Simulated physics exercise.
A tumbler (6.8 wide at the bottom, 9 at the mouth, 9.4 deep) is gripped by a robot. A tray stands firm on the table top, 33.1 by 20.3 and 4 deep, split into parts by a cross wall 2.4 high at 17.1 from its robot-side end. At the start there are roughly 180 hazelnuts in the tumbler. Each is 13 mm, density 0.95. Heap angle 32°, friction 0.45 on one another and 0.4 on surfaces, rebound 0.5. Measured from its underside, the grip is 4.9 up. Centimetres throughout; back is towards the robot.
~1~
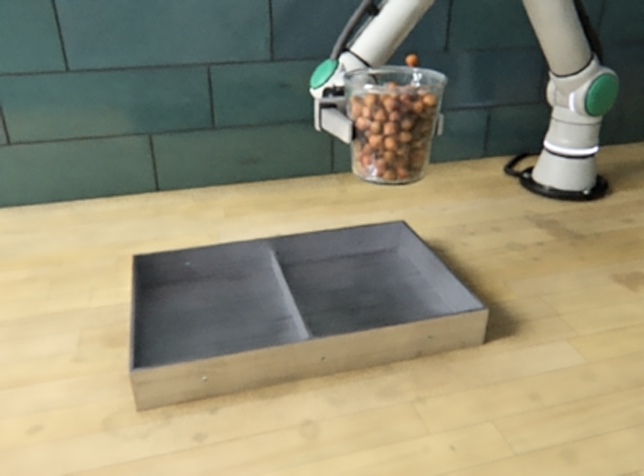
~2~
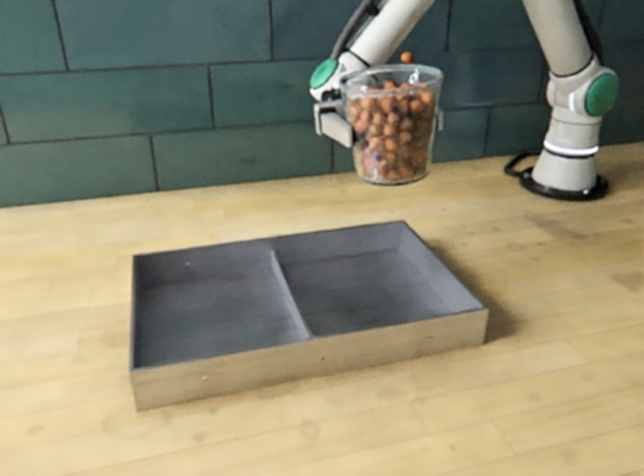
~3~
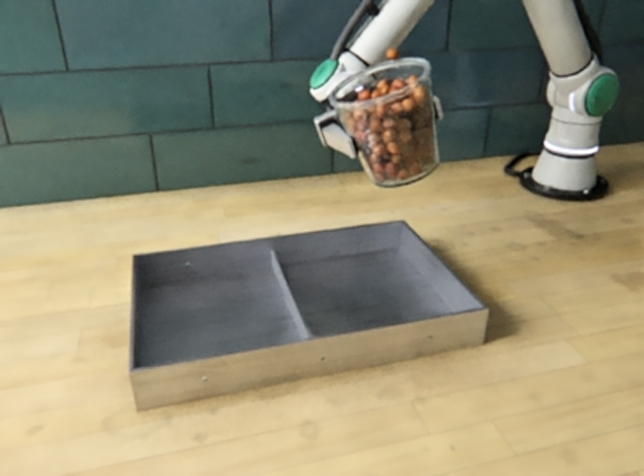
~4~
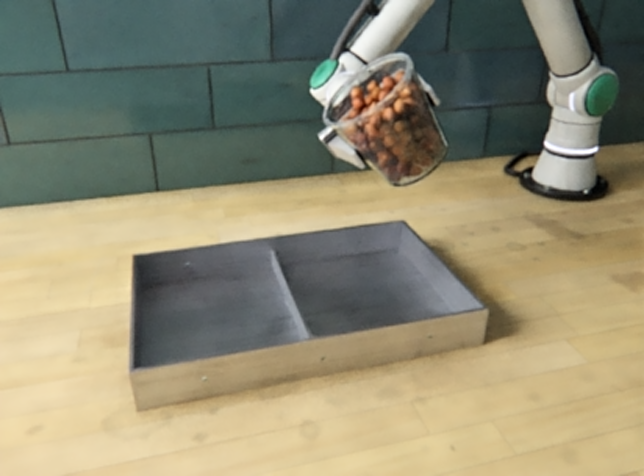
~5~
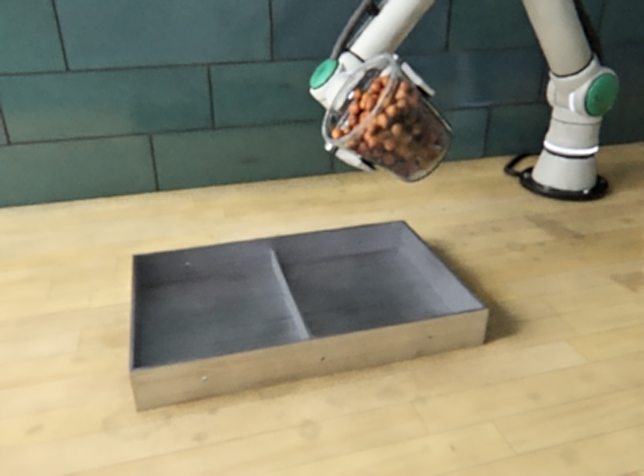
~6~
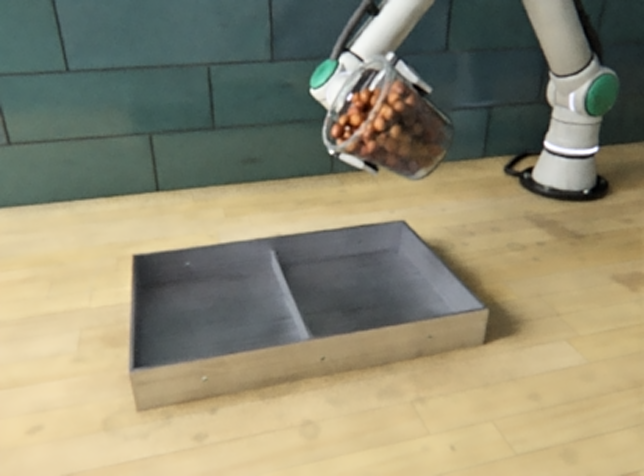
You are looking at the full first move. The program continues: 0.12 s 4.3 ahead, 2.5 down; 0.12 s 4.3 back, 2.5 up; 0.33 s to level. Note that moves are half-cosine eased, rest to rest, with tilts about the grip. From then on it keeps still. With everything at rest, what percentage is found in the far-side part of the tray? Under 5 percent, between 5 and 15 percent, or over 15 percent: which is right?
The right one is between 5 and 15 percent.
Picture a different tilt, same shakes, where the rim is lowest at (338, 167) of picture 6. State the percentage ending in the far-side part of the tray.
Around 45 per cent of it.
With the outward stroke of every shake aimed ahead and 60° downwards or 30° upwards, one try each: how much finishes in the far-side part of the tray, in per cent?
5 and 30 %.
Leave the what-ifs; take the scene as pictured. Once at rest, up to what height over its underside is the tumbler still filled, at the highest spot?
I'd put it at close to 9.5 centimetres.
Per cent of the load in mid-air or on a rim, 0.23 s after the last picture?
Logged share: Close to 8 per cent.
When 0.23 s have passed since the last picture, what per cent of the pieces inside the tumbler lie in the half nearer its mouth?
Some 50 per cent.
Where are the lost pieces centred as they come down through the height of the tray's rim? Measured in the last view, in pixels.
Close to pixel (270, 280).
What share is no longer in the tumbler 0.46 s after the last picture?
Around 15 percent at that moment.
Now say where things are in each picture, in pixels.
In the first picture, tumbler middle at (392, 128), level; upper third of the load around (395, 105), from x 355 to 430, top at y 60; 175 in the tumbler.
In the second picture, tumbler middle at (392, 128), tilted 5° forward; upper third of the load around (396, 105), from x 355 to 430, top at y 60.
In the third picture, tumbler middle at (392, 128), tilted 20° forward; upper third of the load around (395, 106), from x 350 to 430, top at y 55.
In the fourth picture, tumbler middle at (393, 127), tilted 37° forward; upper third of the load around (393, 106), from x 345 to 435, top at y 80.
In the fifth picture, tumbler middle at (393, 127), tilted 52° forward; upper third of the load around (393, 106), from x 340 to 435, top at y 80.
In the sixth picture, tumbler middle at (393, 127), tilted 57° forward; upper third of the load around (391, 108), from x 340 to 440, top at y 85; 175 in the tumbler.
Then, 0.23 s later, tilted 57° forward, highest piece 23 above the table; 161 in the tumbler, 14 in flight or on a rim.
Then, 0.46 s later, tilted 15° forward, highest piece 24 above the table; 153 in the tumbler, 11 in the far-side part, 8 in the robot-side part, 3 in flight or on a rim.
Then, 0.77 s later, level, highest piece 25 above the table; 153 in the tumbler, 13 in the far-side part, 9 in the robot-side part.
Then, 1.82 s later, level, highest piece 25 above the table; 153 in the tumbler, 13 in the far-side part, 9 in the robot-side part.
At rest, 153 in the tumbler, 13 in the far-side part, 9 in the robot-side part. That is 7 % in the far-side part of the tray.
